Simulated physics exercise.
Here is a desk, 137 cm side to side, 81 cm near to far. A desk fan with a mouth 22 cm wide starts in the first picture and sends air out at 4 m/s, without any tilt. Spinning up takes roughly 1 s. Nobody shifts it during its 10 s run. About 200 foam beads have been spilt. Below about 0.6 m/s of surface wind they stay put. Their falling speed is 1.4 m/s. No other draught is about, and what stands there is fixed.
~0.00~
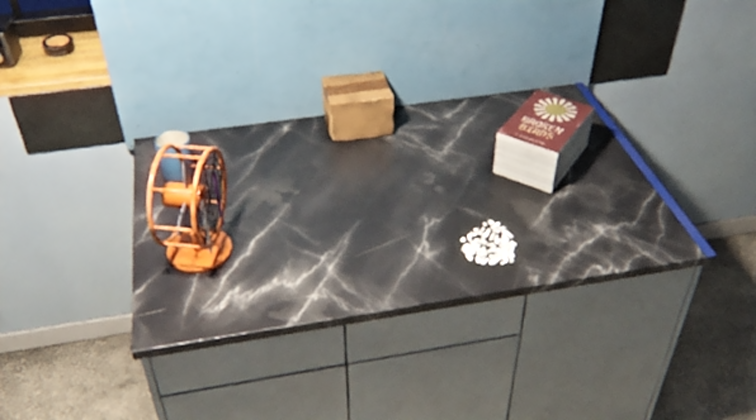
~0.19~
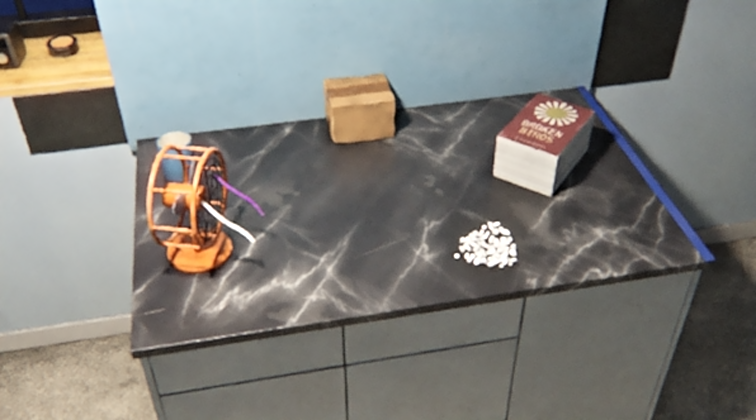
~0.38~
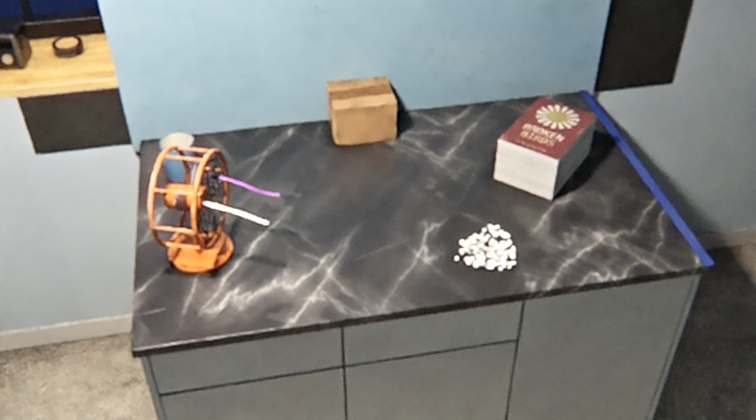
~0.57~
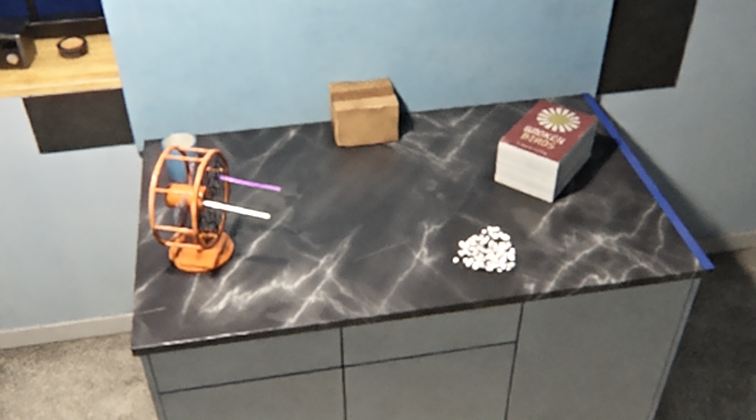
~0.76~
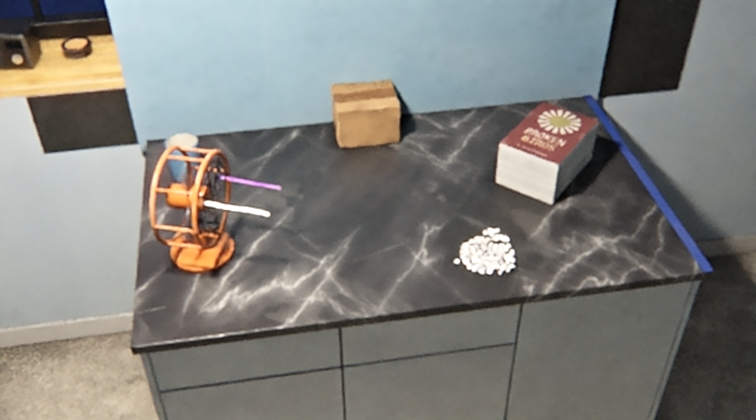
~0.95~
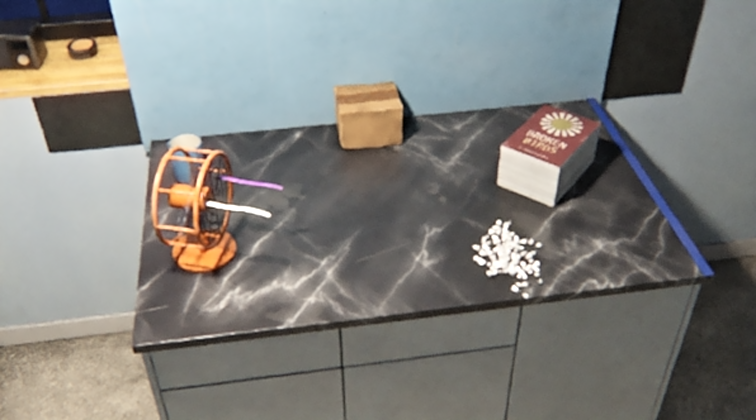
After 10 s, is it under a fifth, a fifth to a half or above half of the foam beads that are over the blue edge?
By then more than half are over the blue edge.
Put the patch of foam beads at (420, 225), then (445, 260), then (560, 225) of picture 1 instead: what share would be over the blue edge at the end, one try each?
In turn about 10 %, 30 %, 80 %.
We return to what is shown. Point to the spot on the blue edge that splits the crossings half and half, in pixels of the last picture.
Around (680, 224).
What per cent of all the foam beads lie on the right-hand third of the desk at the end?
Some 10 per cent.
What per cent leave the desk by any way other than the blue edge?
Some 25 per cent.
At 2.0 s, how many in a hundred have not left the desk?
Near 10 %.
After 2.0 s, 64 % are over the blue edge; 88 % have settled or left.
After 3.2 s, 64 % are over the blue edge; 92 % have settled or left.
After 5.5 s, 64 % are over the blue edge; 92 % have settled or left.
After 10.0 s, at the end, 64 % are over the blue edge.
